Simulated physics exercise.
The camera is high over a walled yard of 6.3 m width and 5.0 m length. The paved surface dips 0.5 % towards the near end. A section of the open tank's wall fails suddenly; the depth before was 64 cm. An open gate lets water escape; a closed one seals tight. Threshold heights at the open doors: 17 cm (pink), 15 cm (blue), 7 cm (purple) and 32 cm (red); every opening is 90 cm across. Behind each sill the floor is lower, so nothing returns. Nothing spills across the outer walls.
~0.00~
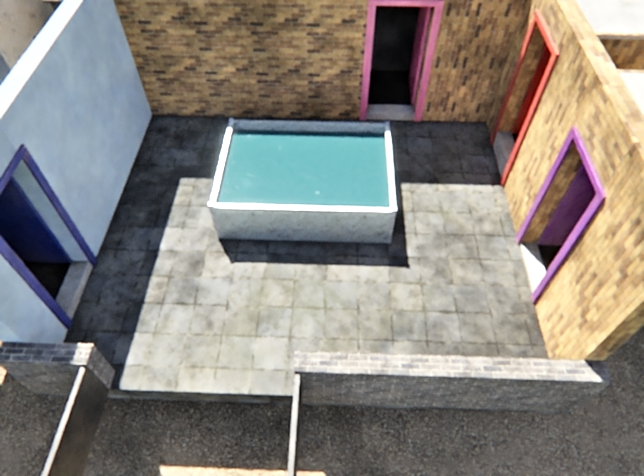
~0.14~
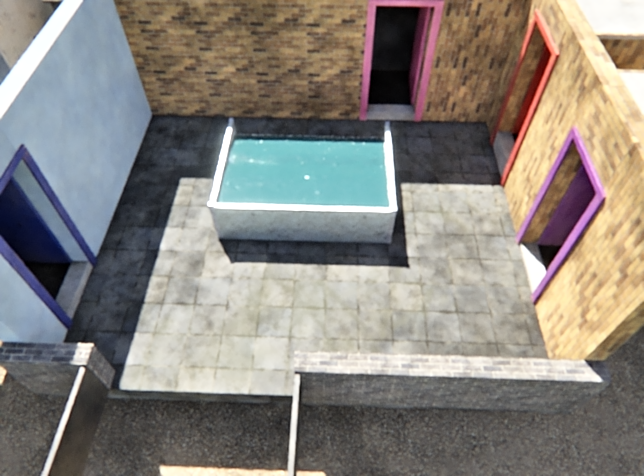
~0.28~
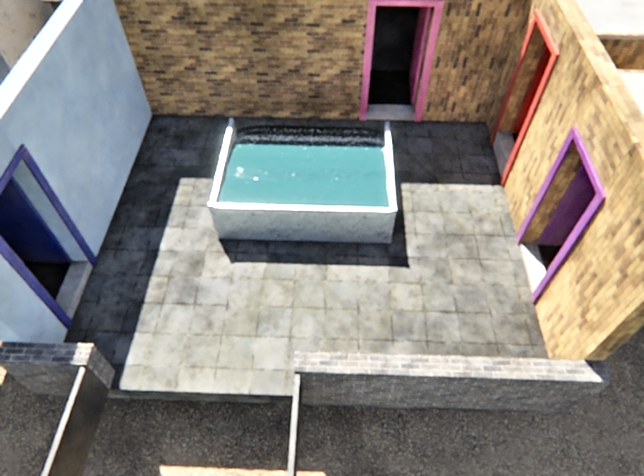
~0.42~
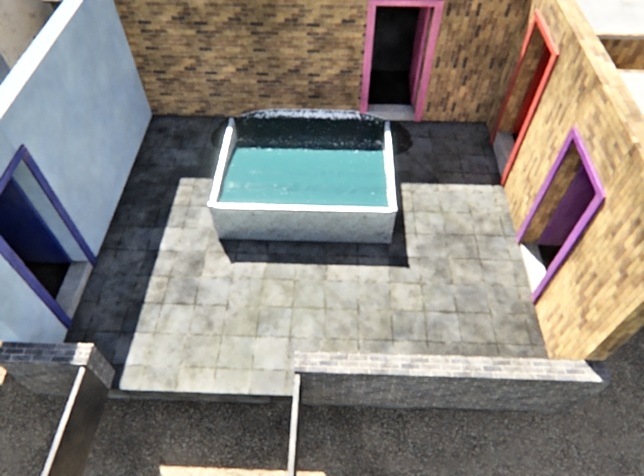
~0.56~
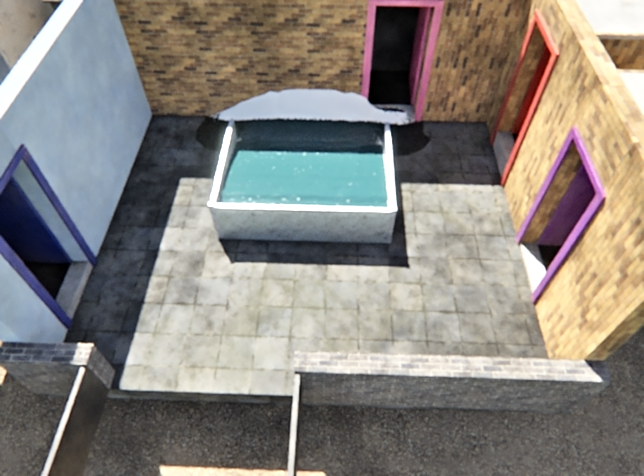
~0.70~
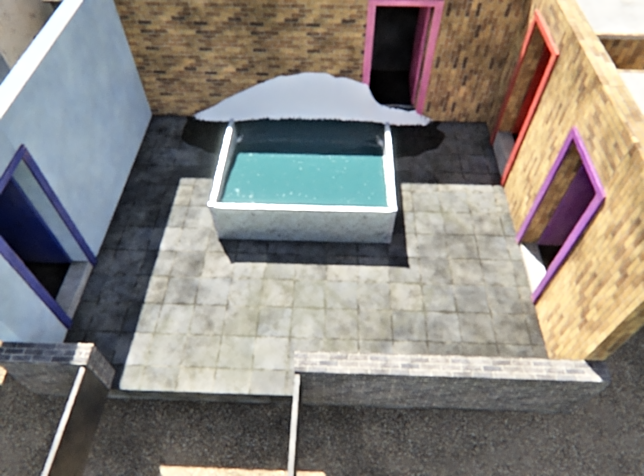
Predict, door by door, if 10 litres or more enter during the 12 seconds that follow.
The water let in: At the pink door it passes the limit; at the blue door it keeps below the limit; at the purple door it keeps below the limit; at the red door it stays under the limit.
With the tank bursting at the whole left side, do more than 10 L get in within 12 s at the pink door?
Then: Pink not over.
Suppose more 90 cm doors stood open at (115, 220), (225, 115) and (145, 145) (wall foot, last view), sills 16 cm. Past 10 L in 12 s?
In that order: Not over, above, over.
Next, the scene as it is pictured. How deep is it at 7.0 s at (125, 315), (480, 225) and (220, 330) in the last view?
In that order: 9, 6 and 10 cm.
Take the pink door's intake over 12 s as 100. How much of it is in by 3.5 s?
Some 100 per cent by then.
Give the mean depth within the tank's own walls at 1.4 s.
About 30 cm.
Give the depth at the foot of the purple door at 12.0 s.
Some 6.5 cm.
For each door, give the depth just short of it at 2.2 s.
In cm: Pink 25, blue 0, purple 0, red 30.
After 1.4 s water covers 20 % of the floor and is deepest (48 cm) near (294, 124); pink door 32 cm at the sill, 32 L in, blue door not reached, purple door not reached, red door not reached.
After 2.2 s water covers 30 % of the floor and is deepest (42 cm) near (151, 121); pink door 25 cm at the sill, 79 L in, blue door not reached, purple door not reached, red door 30 cm at the sill, 0 L in.
After 3.5 s water covers 70 % of the floor and is deepest (23 cm) near (54, 368); pink door 14 cm at the sill, 96 L in, blue door 5 cm at the sill, 0 L in, purple door 6 cm at the sill, 0 L in, red door 20 cm at the sill, 1 L in.
After 7.0 s water covers 90 % of the floor and is deepest (14 cm) near (143, 140); pink door 9 cm at the sill, 97 L in, blue door 6 cm at the sill, 0 L in, purple door 5 cm at the sill, 0 L in, red door 12 cm at the sill, 1 L in.
After 12.0 s water covers 95 % of the floor and is deepest (10 cm) near (150, 244); pink door 5 cm at the sill, 97 L in, blue door 9 cm at the sill, 0 L in, purple door 7 cm at the sill, 0 L in, red door 6 cm at the sill, 1 L in.
